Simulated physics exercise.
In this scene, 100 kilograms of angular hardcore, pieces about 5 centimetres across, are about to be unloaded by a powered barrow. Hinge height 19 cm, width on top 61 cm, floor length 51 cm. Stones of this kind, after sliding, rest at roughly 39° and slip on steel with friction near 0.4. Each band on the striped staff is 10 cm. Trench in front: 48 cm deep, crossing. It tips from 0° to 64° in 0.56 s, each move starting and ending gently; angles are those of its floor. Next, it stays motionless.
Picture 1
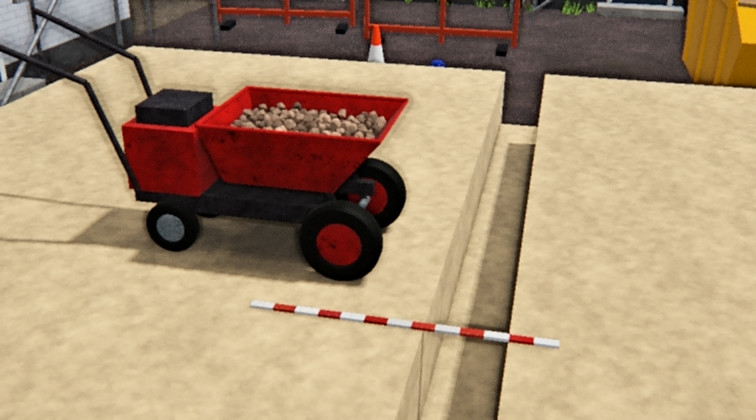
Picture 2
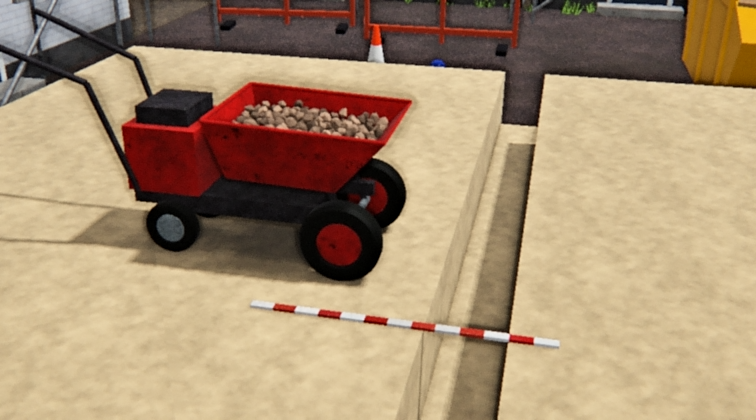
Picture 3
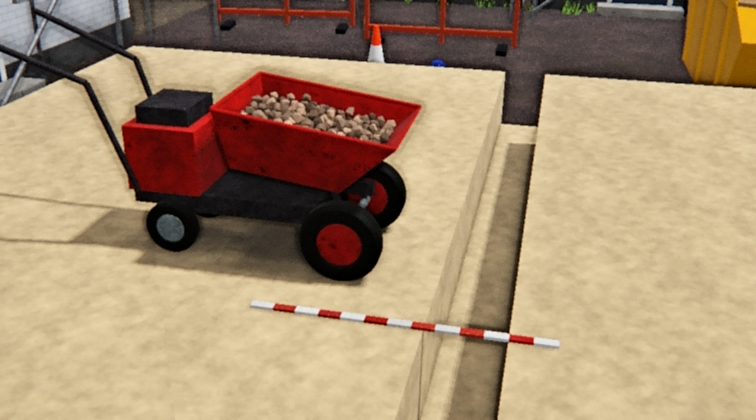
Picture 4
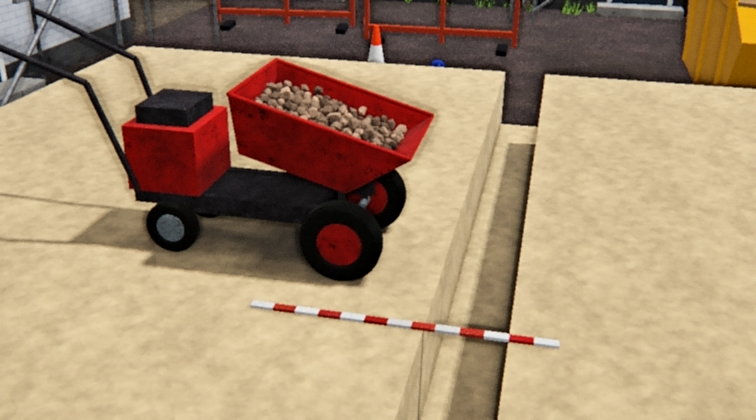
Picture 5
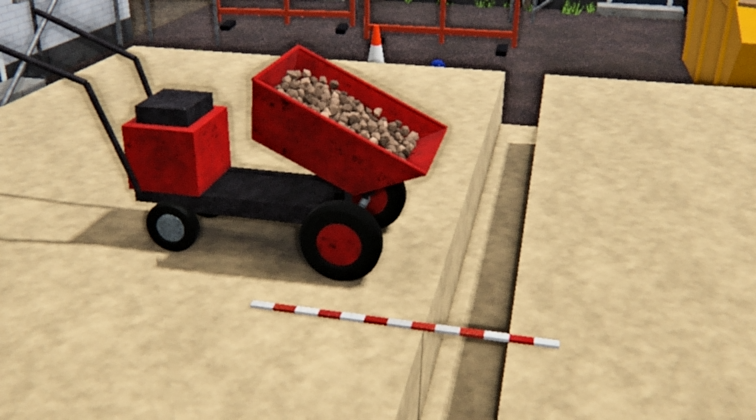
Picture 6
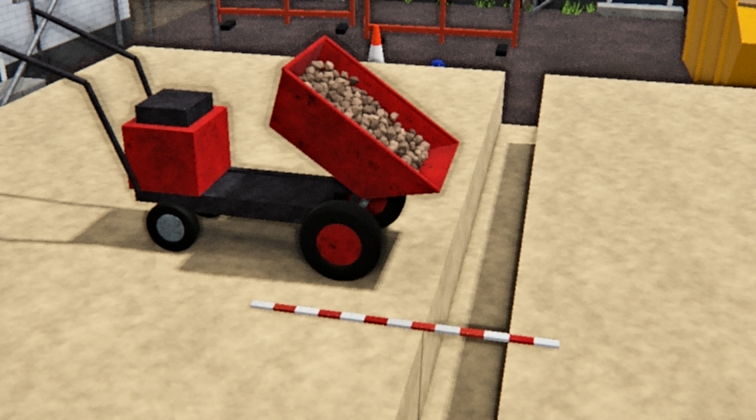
We see a red powered barrow loaded with brownish stones standing beside a narrow trench, near a red and white striped staff. Its tray tilts steadily steeper, the rear rising and the lip lowering toward the right, while the wheels stay still.
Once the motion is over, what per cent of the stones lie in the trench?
45 %.
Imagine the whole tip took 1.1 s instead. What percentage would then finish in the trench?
Expected share: Around 55%.
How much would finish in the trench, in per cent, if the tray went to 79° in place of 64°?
It would be close to 65 percent.
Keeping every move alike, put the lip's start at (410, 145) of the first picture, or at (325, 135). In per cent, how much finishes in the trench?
From the first spot near 25, from the second near 65 per cent.
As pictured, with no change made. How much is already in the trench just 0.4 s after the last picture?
I'd say near 10 per cent at that time.
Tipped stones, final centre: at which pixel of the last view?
Around (503, 341).
Then, 0.1 s after the last picture the floor is at 54°, 100 % in the tray; the foremost stones are at (438, 191).
Then, 0.4 s after the last picture the floor is at 64°, 91 % in the tray, 9 % in the trench; the foremost stones are at (512, 265).
Then, 0.7 s after the last picture the floor is at 64°, 41 % in the tray, 31 % in the trench, 29 % past the trench; the foremost stones are at (648, 280).
Then, 2.7 s after the last picture the floor is at 64°, 26 % in the tray, 45 % in the trench, 29 % past the trench; the foremost stones are past the picture's edge.
